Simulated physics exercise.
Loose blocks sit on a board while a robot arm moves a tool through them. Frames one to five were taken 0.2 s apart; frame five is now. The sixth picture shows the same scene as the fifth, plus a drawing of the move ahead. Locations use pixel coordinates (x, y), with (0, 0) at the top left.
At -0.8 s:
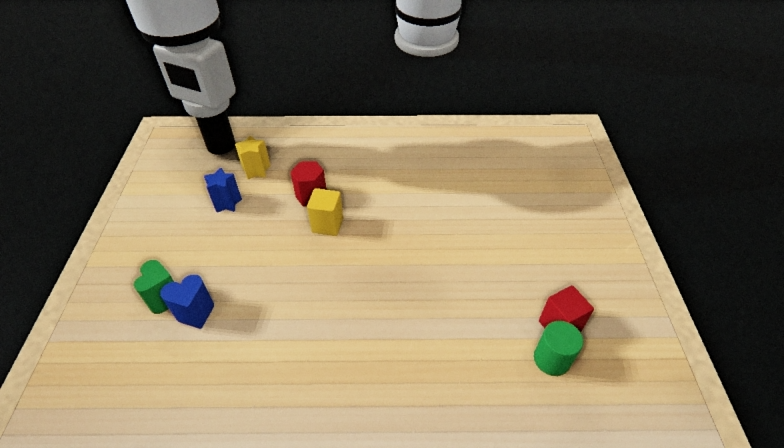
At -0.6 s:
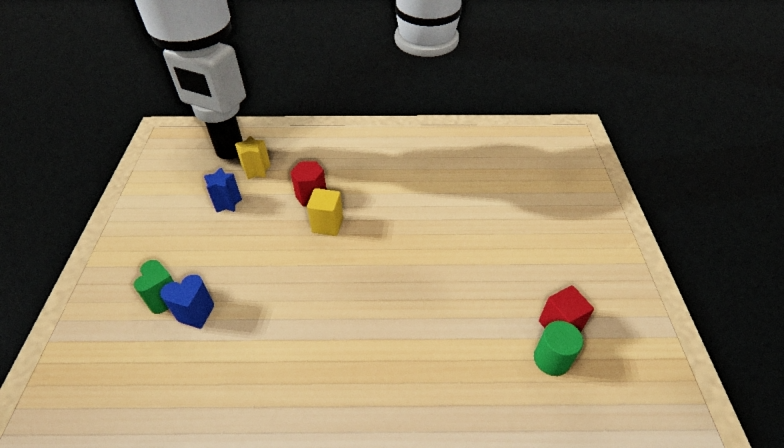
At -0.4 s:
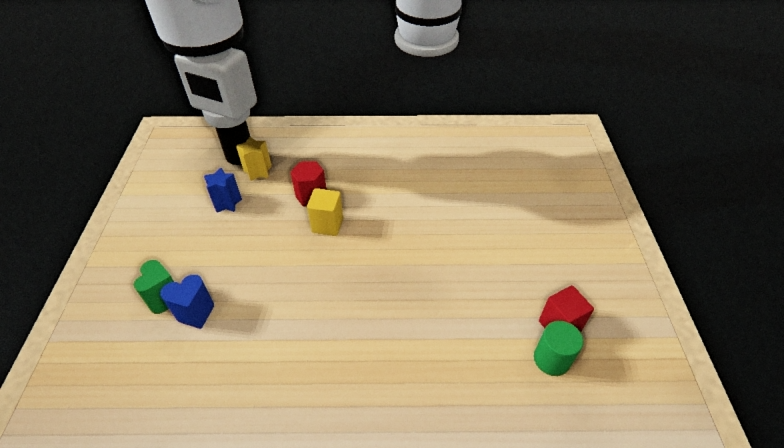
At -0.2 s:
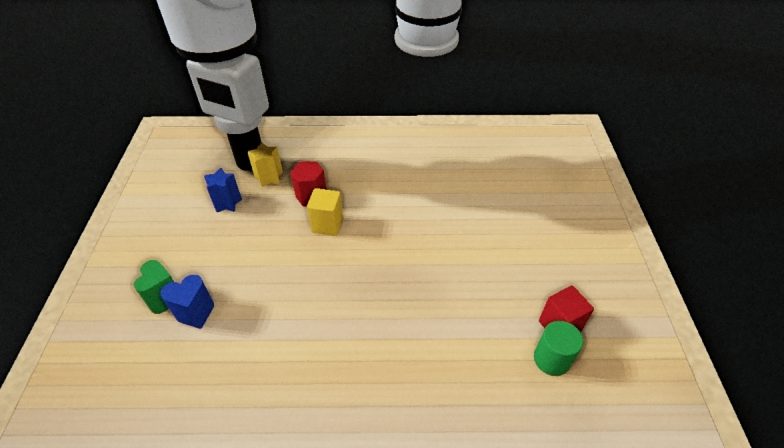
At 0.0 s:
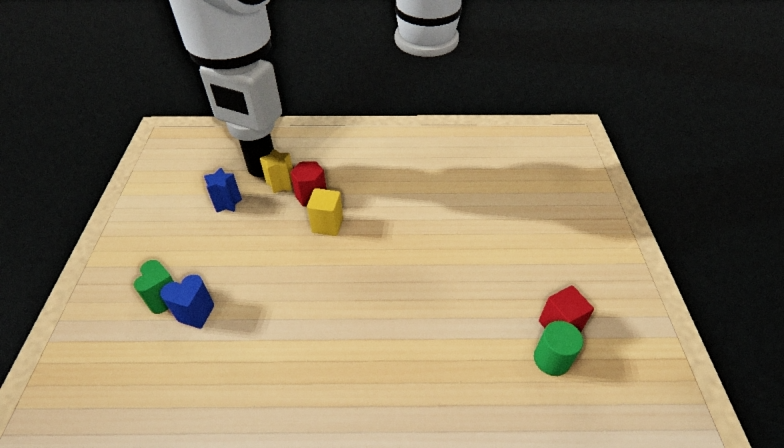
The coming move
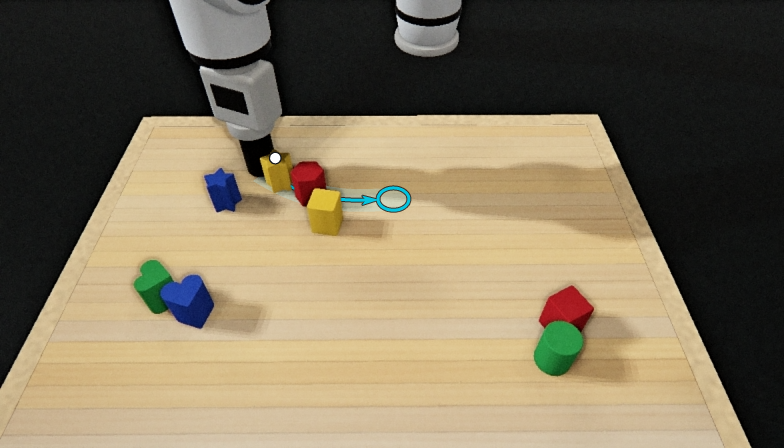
A white robot arm with a black tool reaches over the far left of a pale wooden board, seen from a raised, fixed view against black. Blue and yellow stars, a red block and a yellow block sit near it, with a green block and blue heart lower left and red and green blocks at right. The tool slides slightly rightward and nearer, nudging the yellow star toward the red block while the others stay still.
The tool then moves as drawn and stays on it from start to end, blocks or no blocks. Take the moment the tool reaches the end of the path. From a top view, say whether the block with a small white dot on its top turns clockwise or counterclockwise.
From above, the turn goes clockwise.
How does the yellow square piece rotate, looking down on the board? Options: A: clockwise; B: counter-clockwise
Option A.
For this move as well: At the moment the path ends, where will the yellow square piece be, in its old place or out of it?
That block moves.
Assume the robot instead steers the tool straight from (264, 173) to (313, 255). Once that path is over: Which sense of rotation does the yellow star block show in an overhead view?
Looking down: Anticlockwise.
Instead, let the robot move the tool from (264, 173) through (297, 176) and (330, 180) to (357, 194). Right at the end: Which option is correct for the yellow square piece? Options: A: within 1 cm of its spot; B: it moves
B - it moves.
The drawn path runs from (264, 173) over (300, 190) and (345, 200) to (393, 199); the dot is on the yellow star block.
On the path given first. One third of the way, tool (299, 186); yellow star block (310, 180), turned 15° clockwise; red six-sided block (338, 182), turned 50° anticlockwise; yellow square piece (325, 202).
Two thirds of the way, tool (345, 195); yellow star block (353, 192), turned 25° clockwise; red six-sided block (381, 198), turned 40° anticlockwise; yellow square piece (337, 212), turned 70° clockwise.
At the end, tool (393, 194); blue star block not moved; yellow star block (362, 194), turned 65° clockwise; red six-sided block (390, 205), turned 55° anticlockwise; yellow square piece (337, 212), turned 70° clockwise.
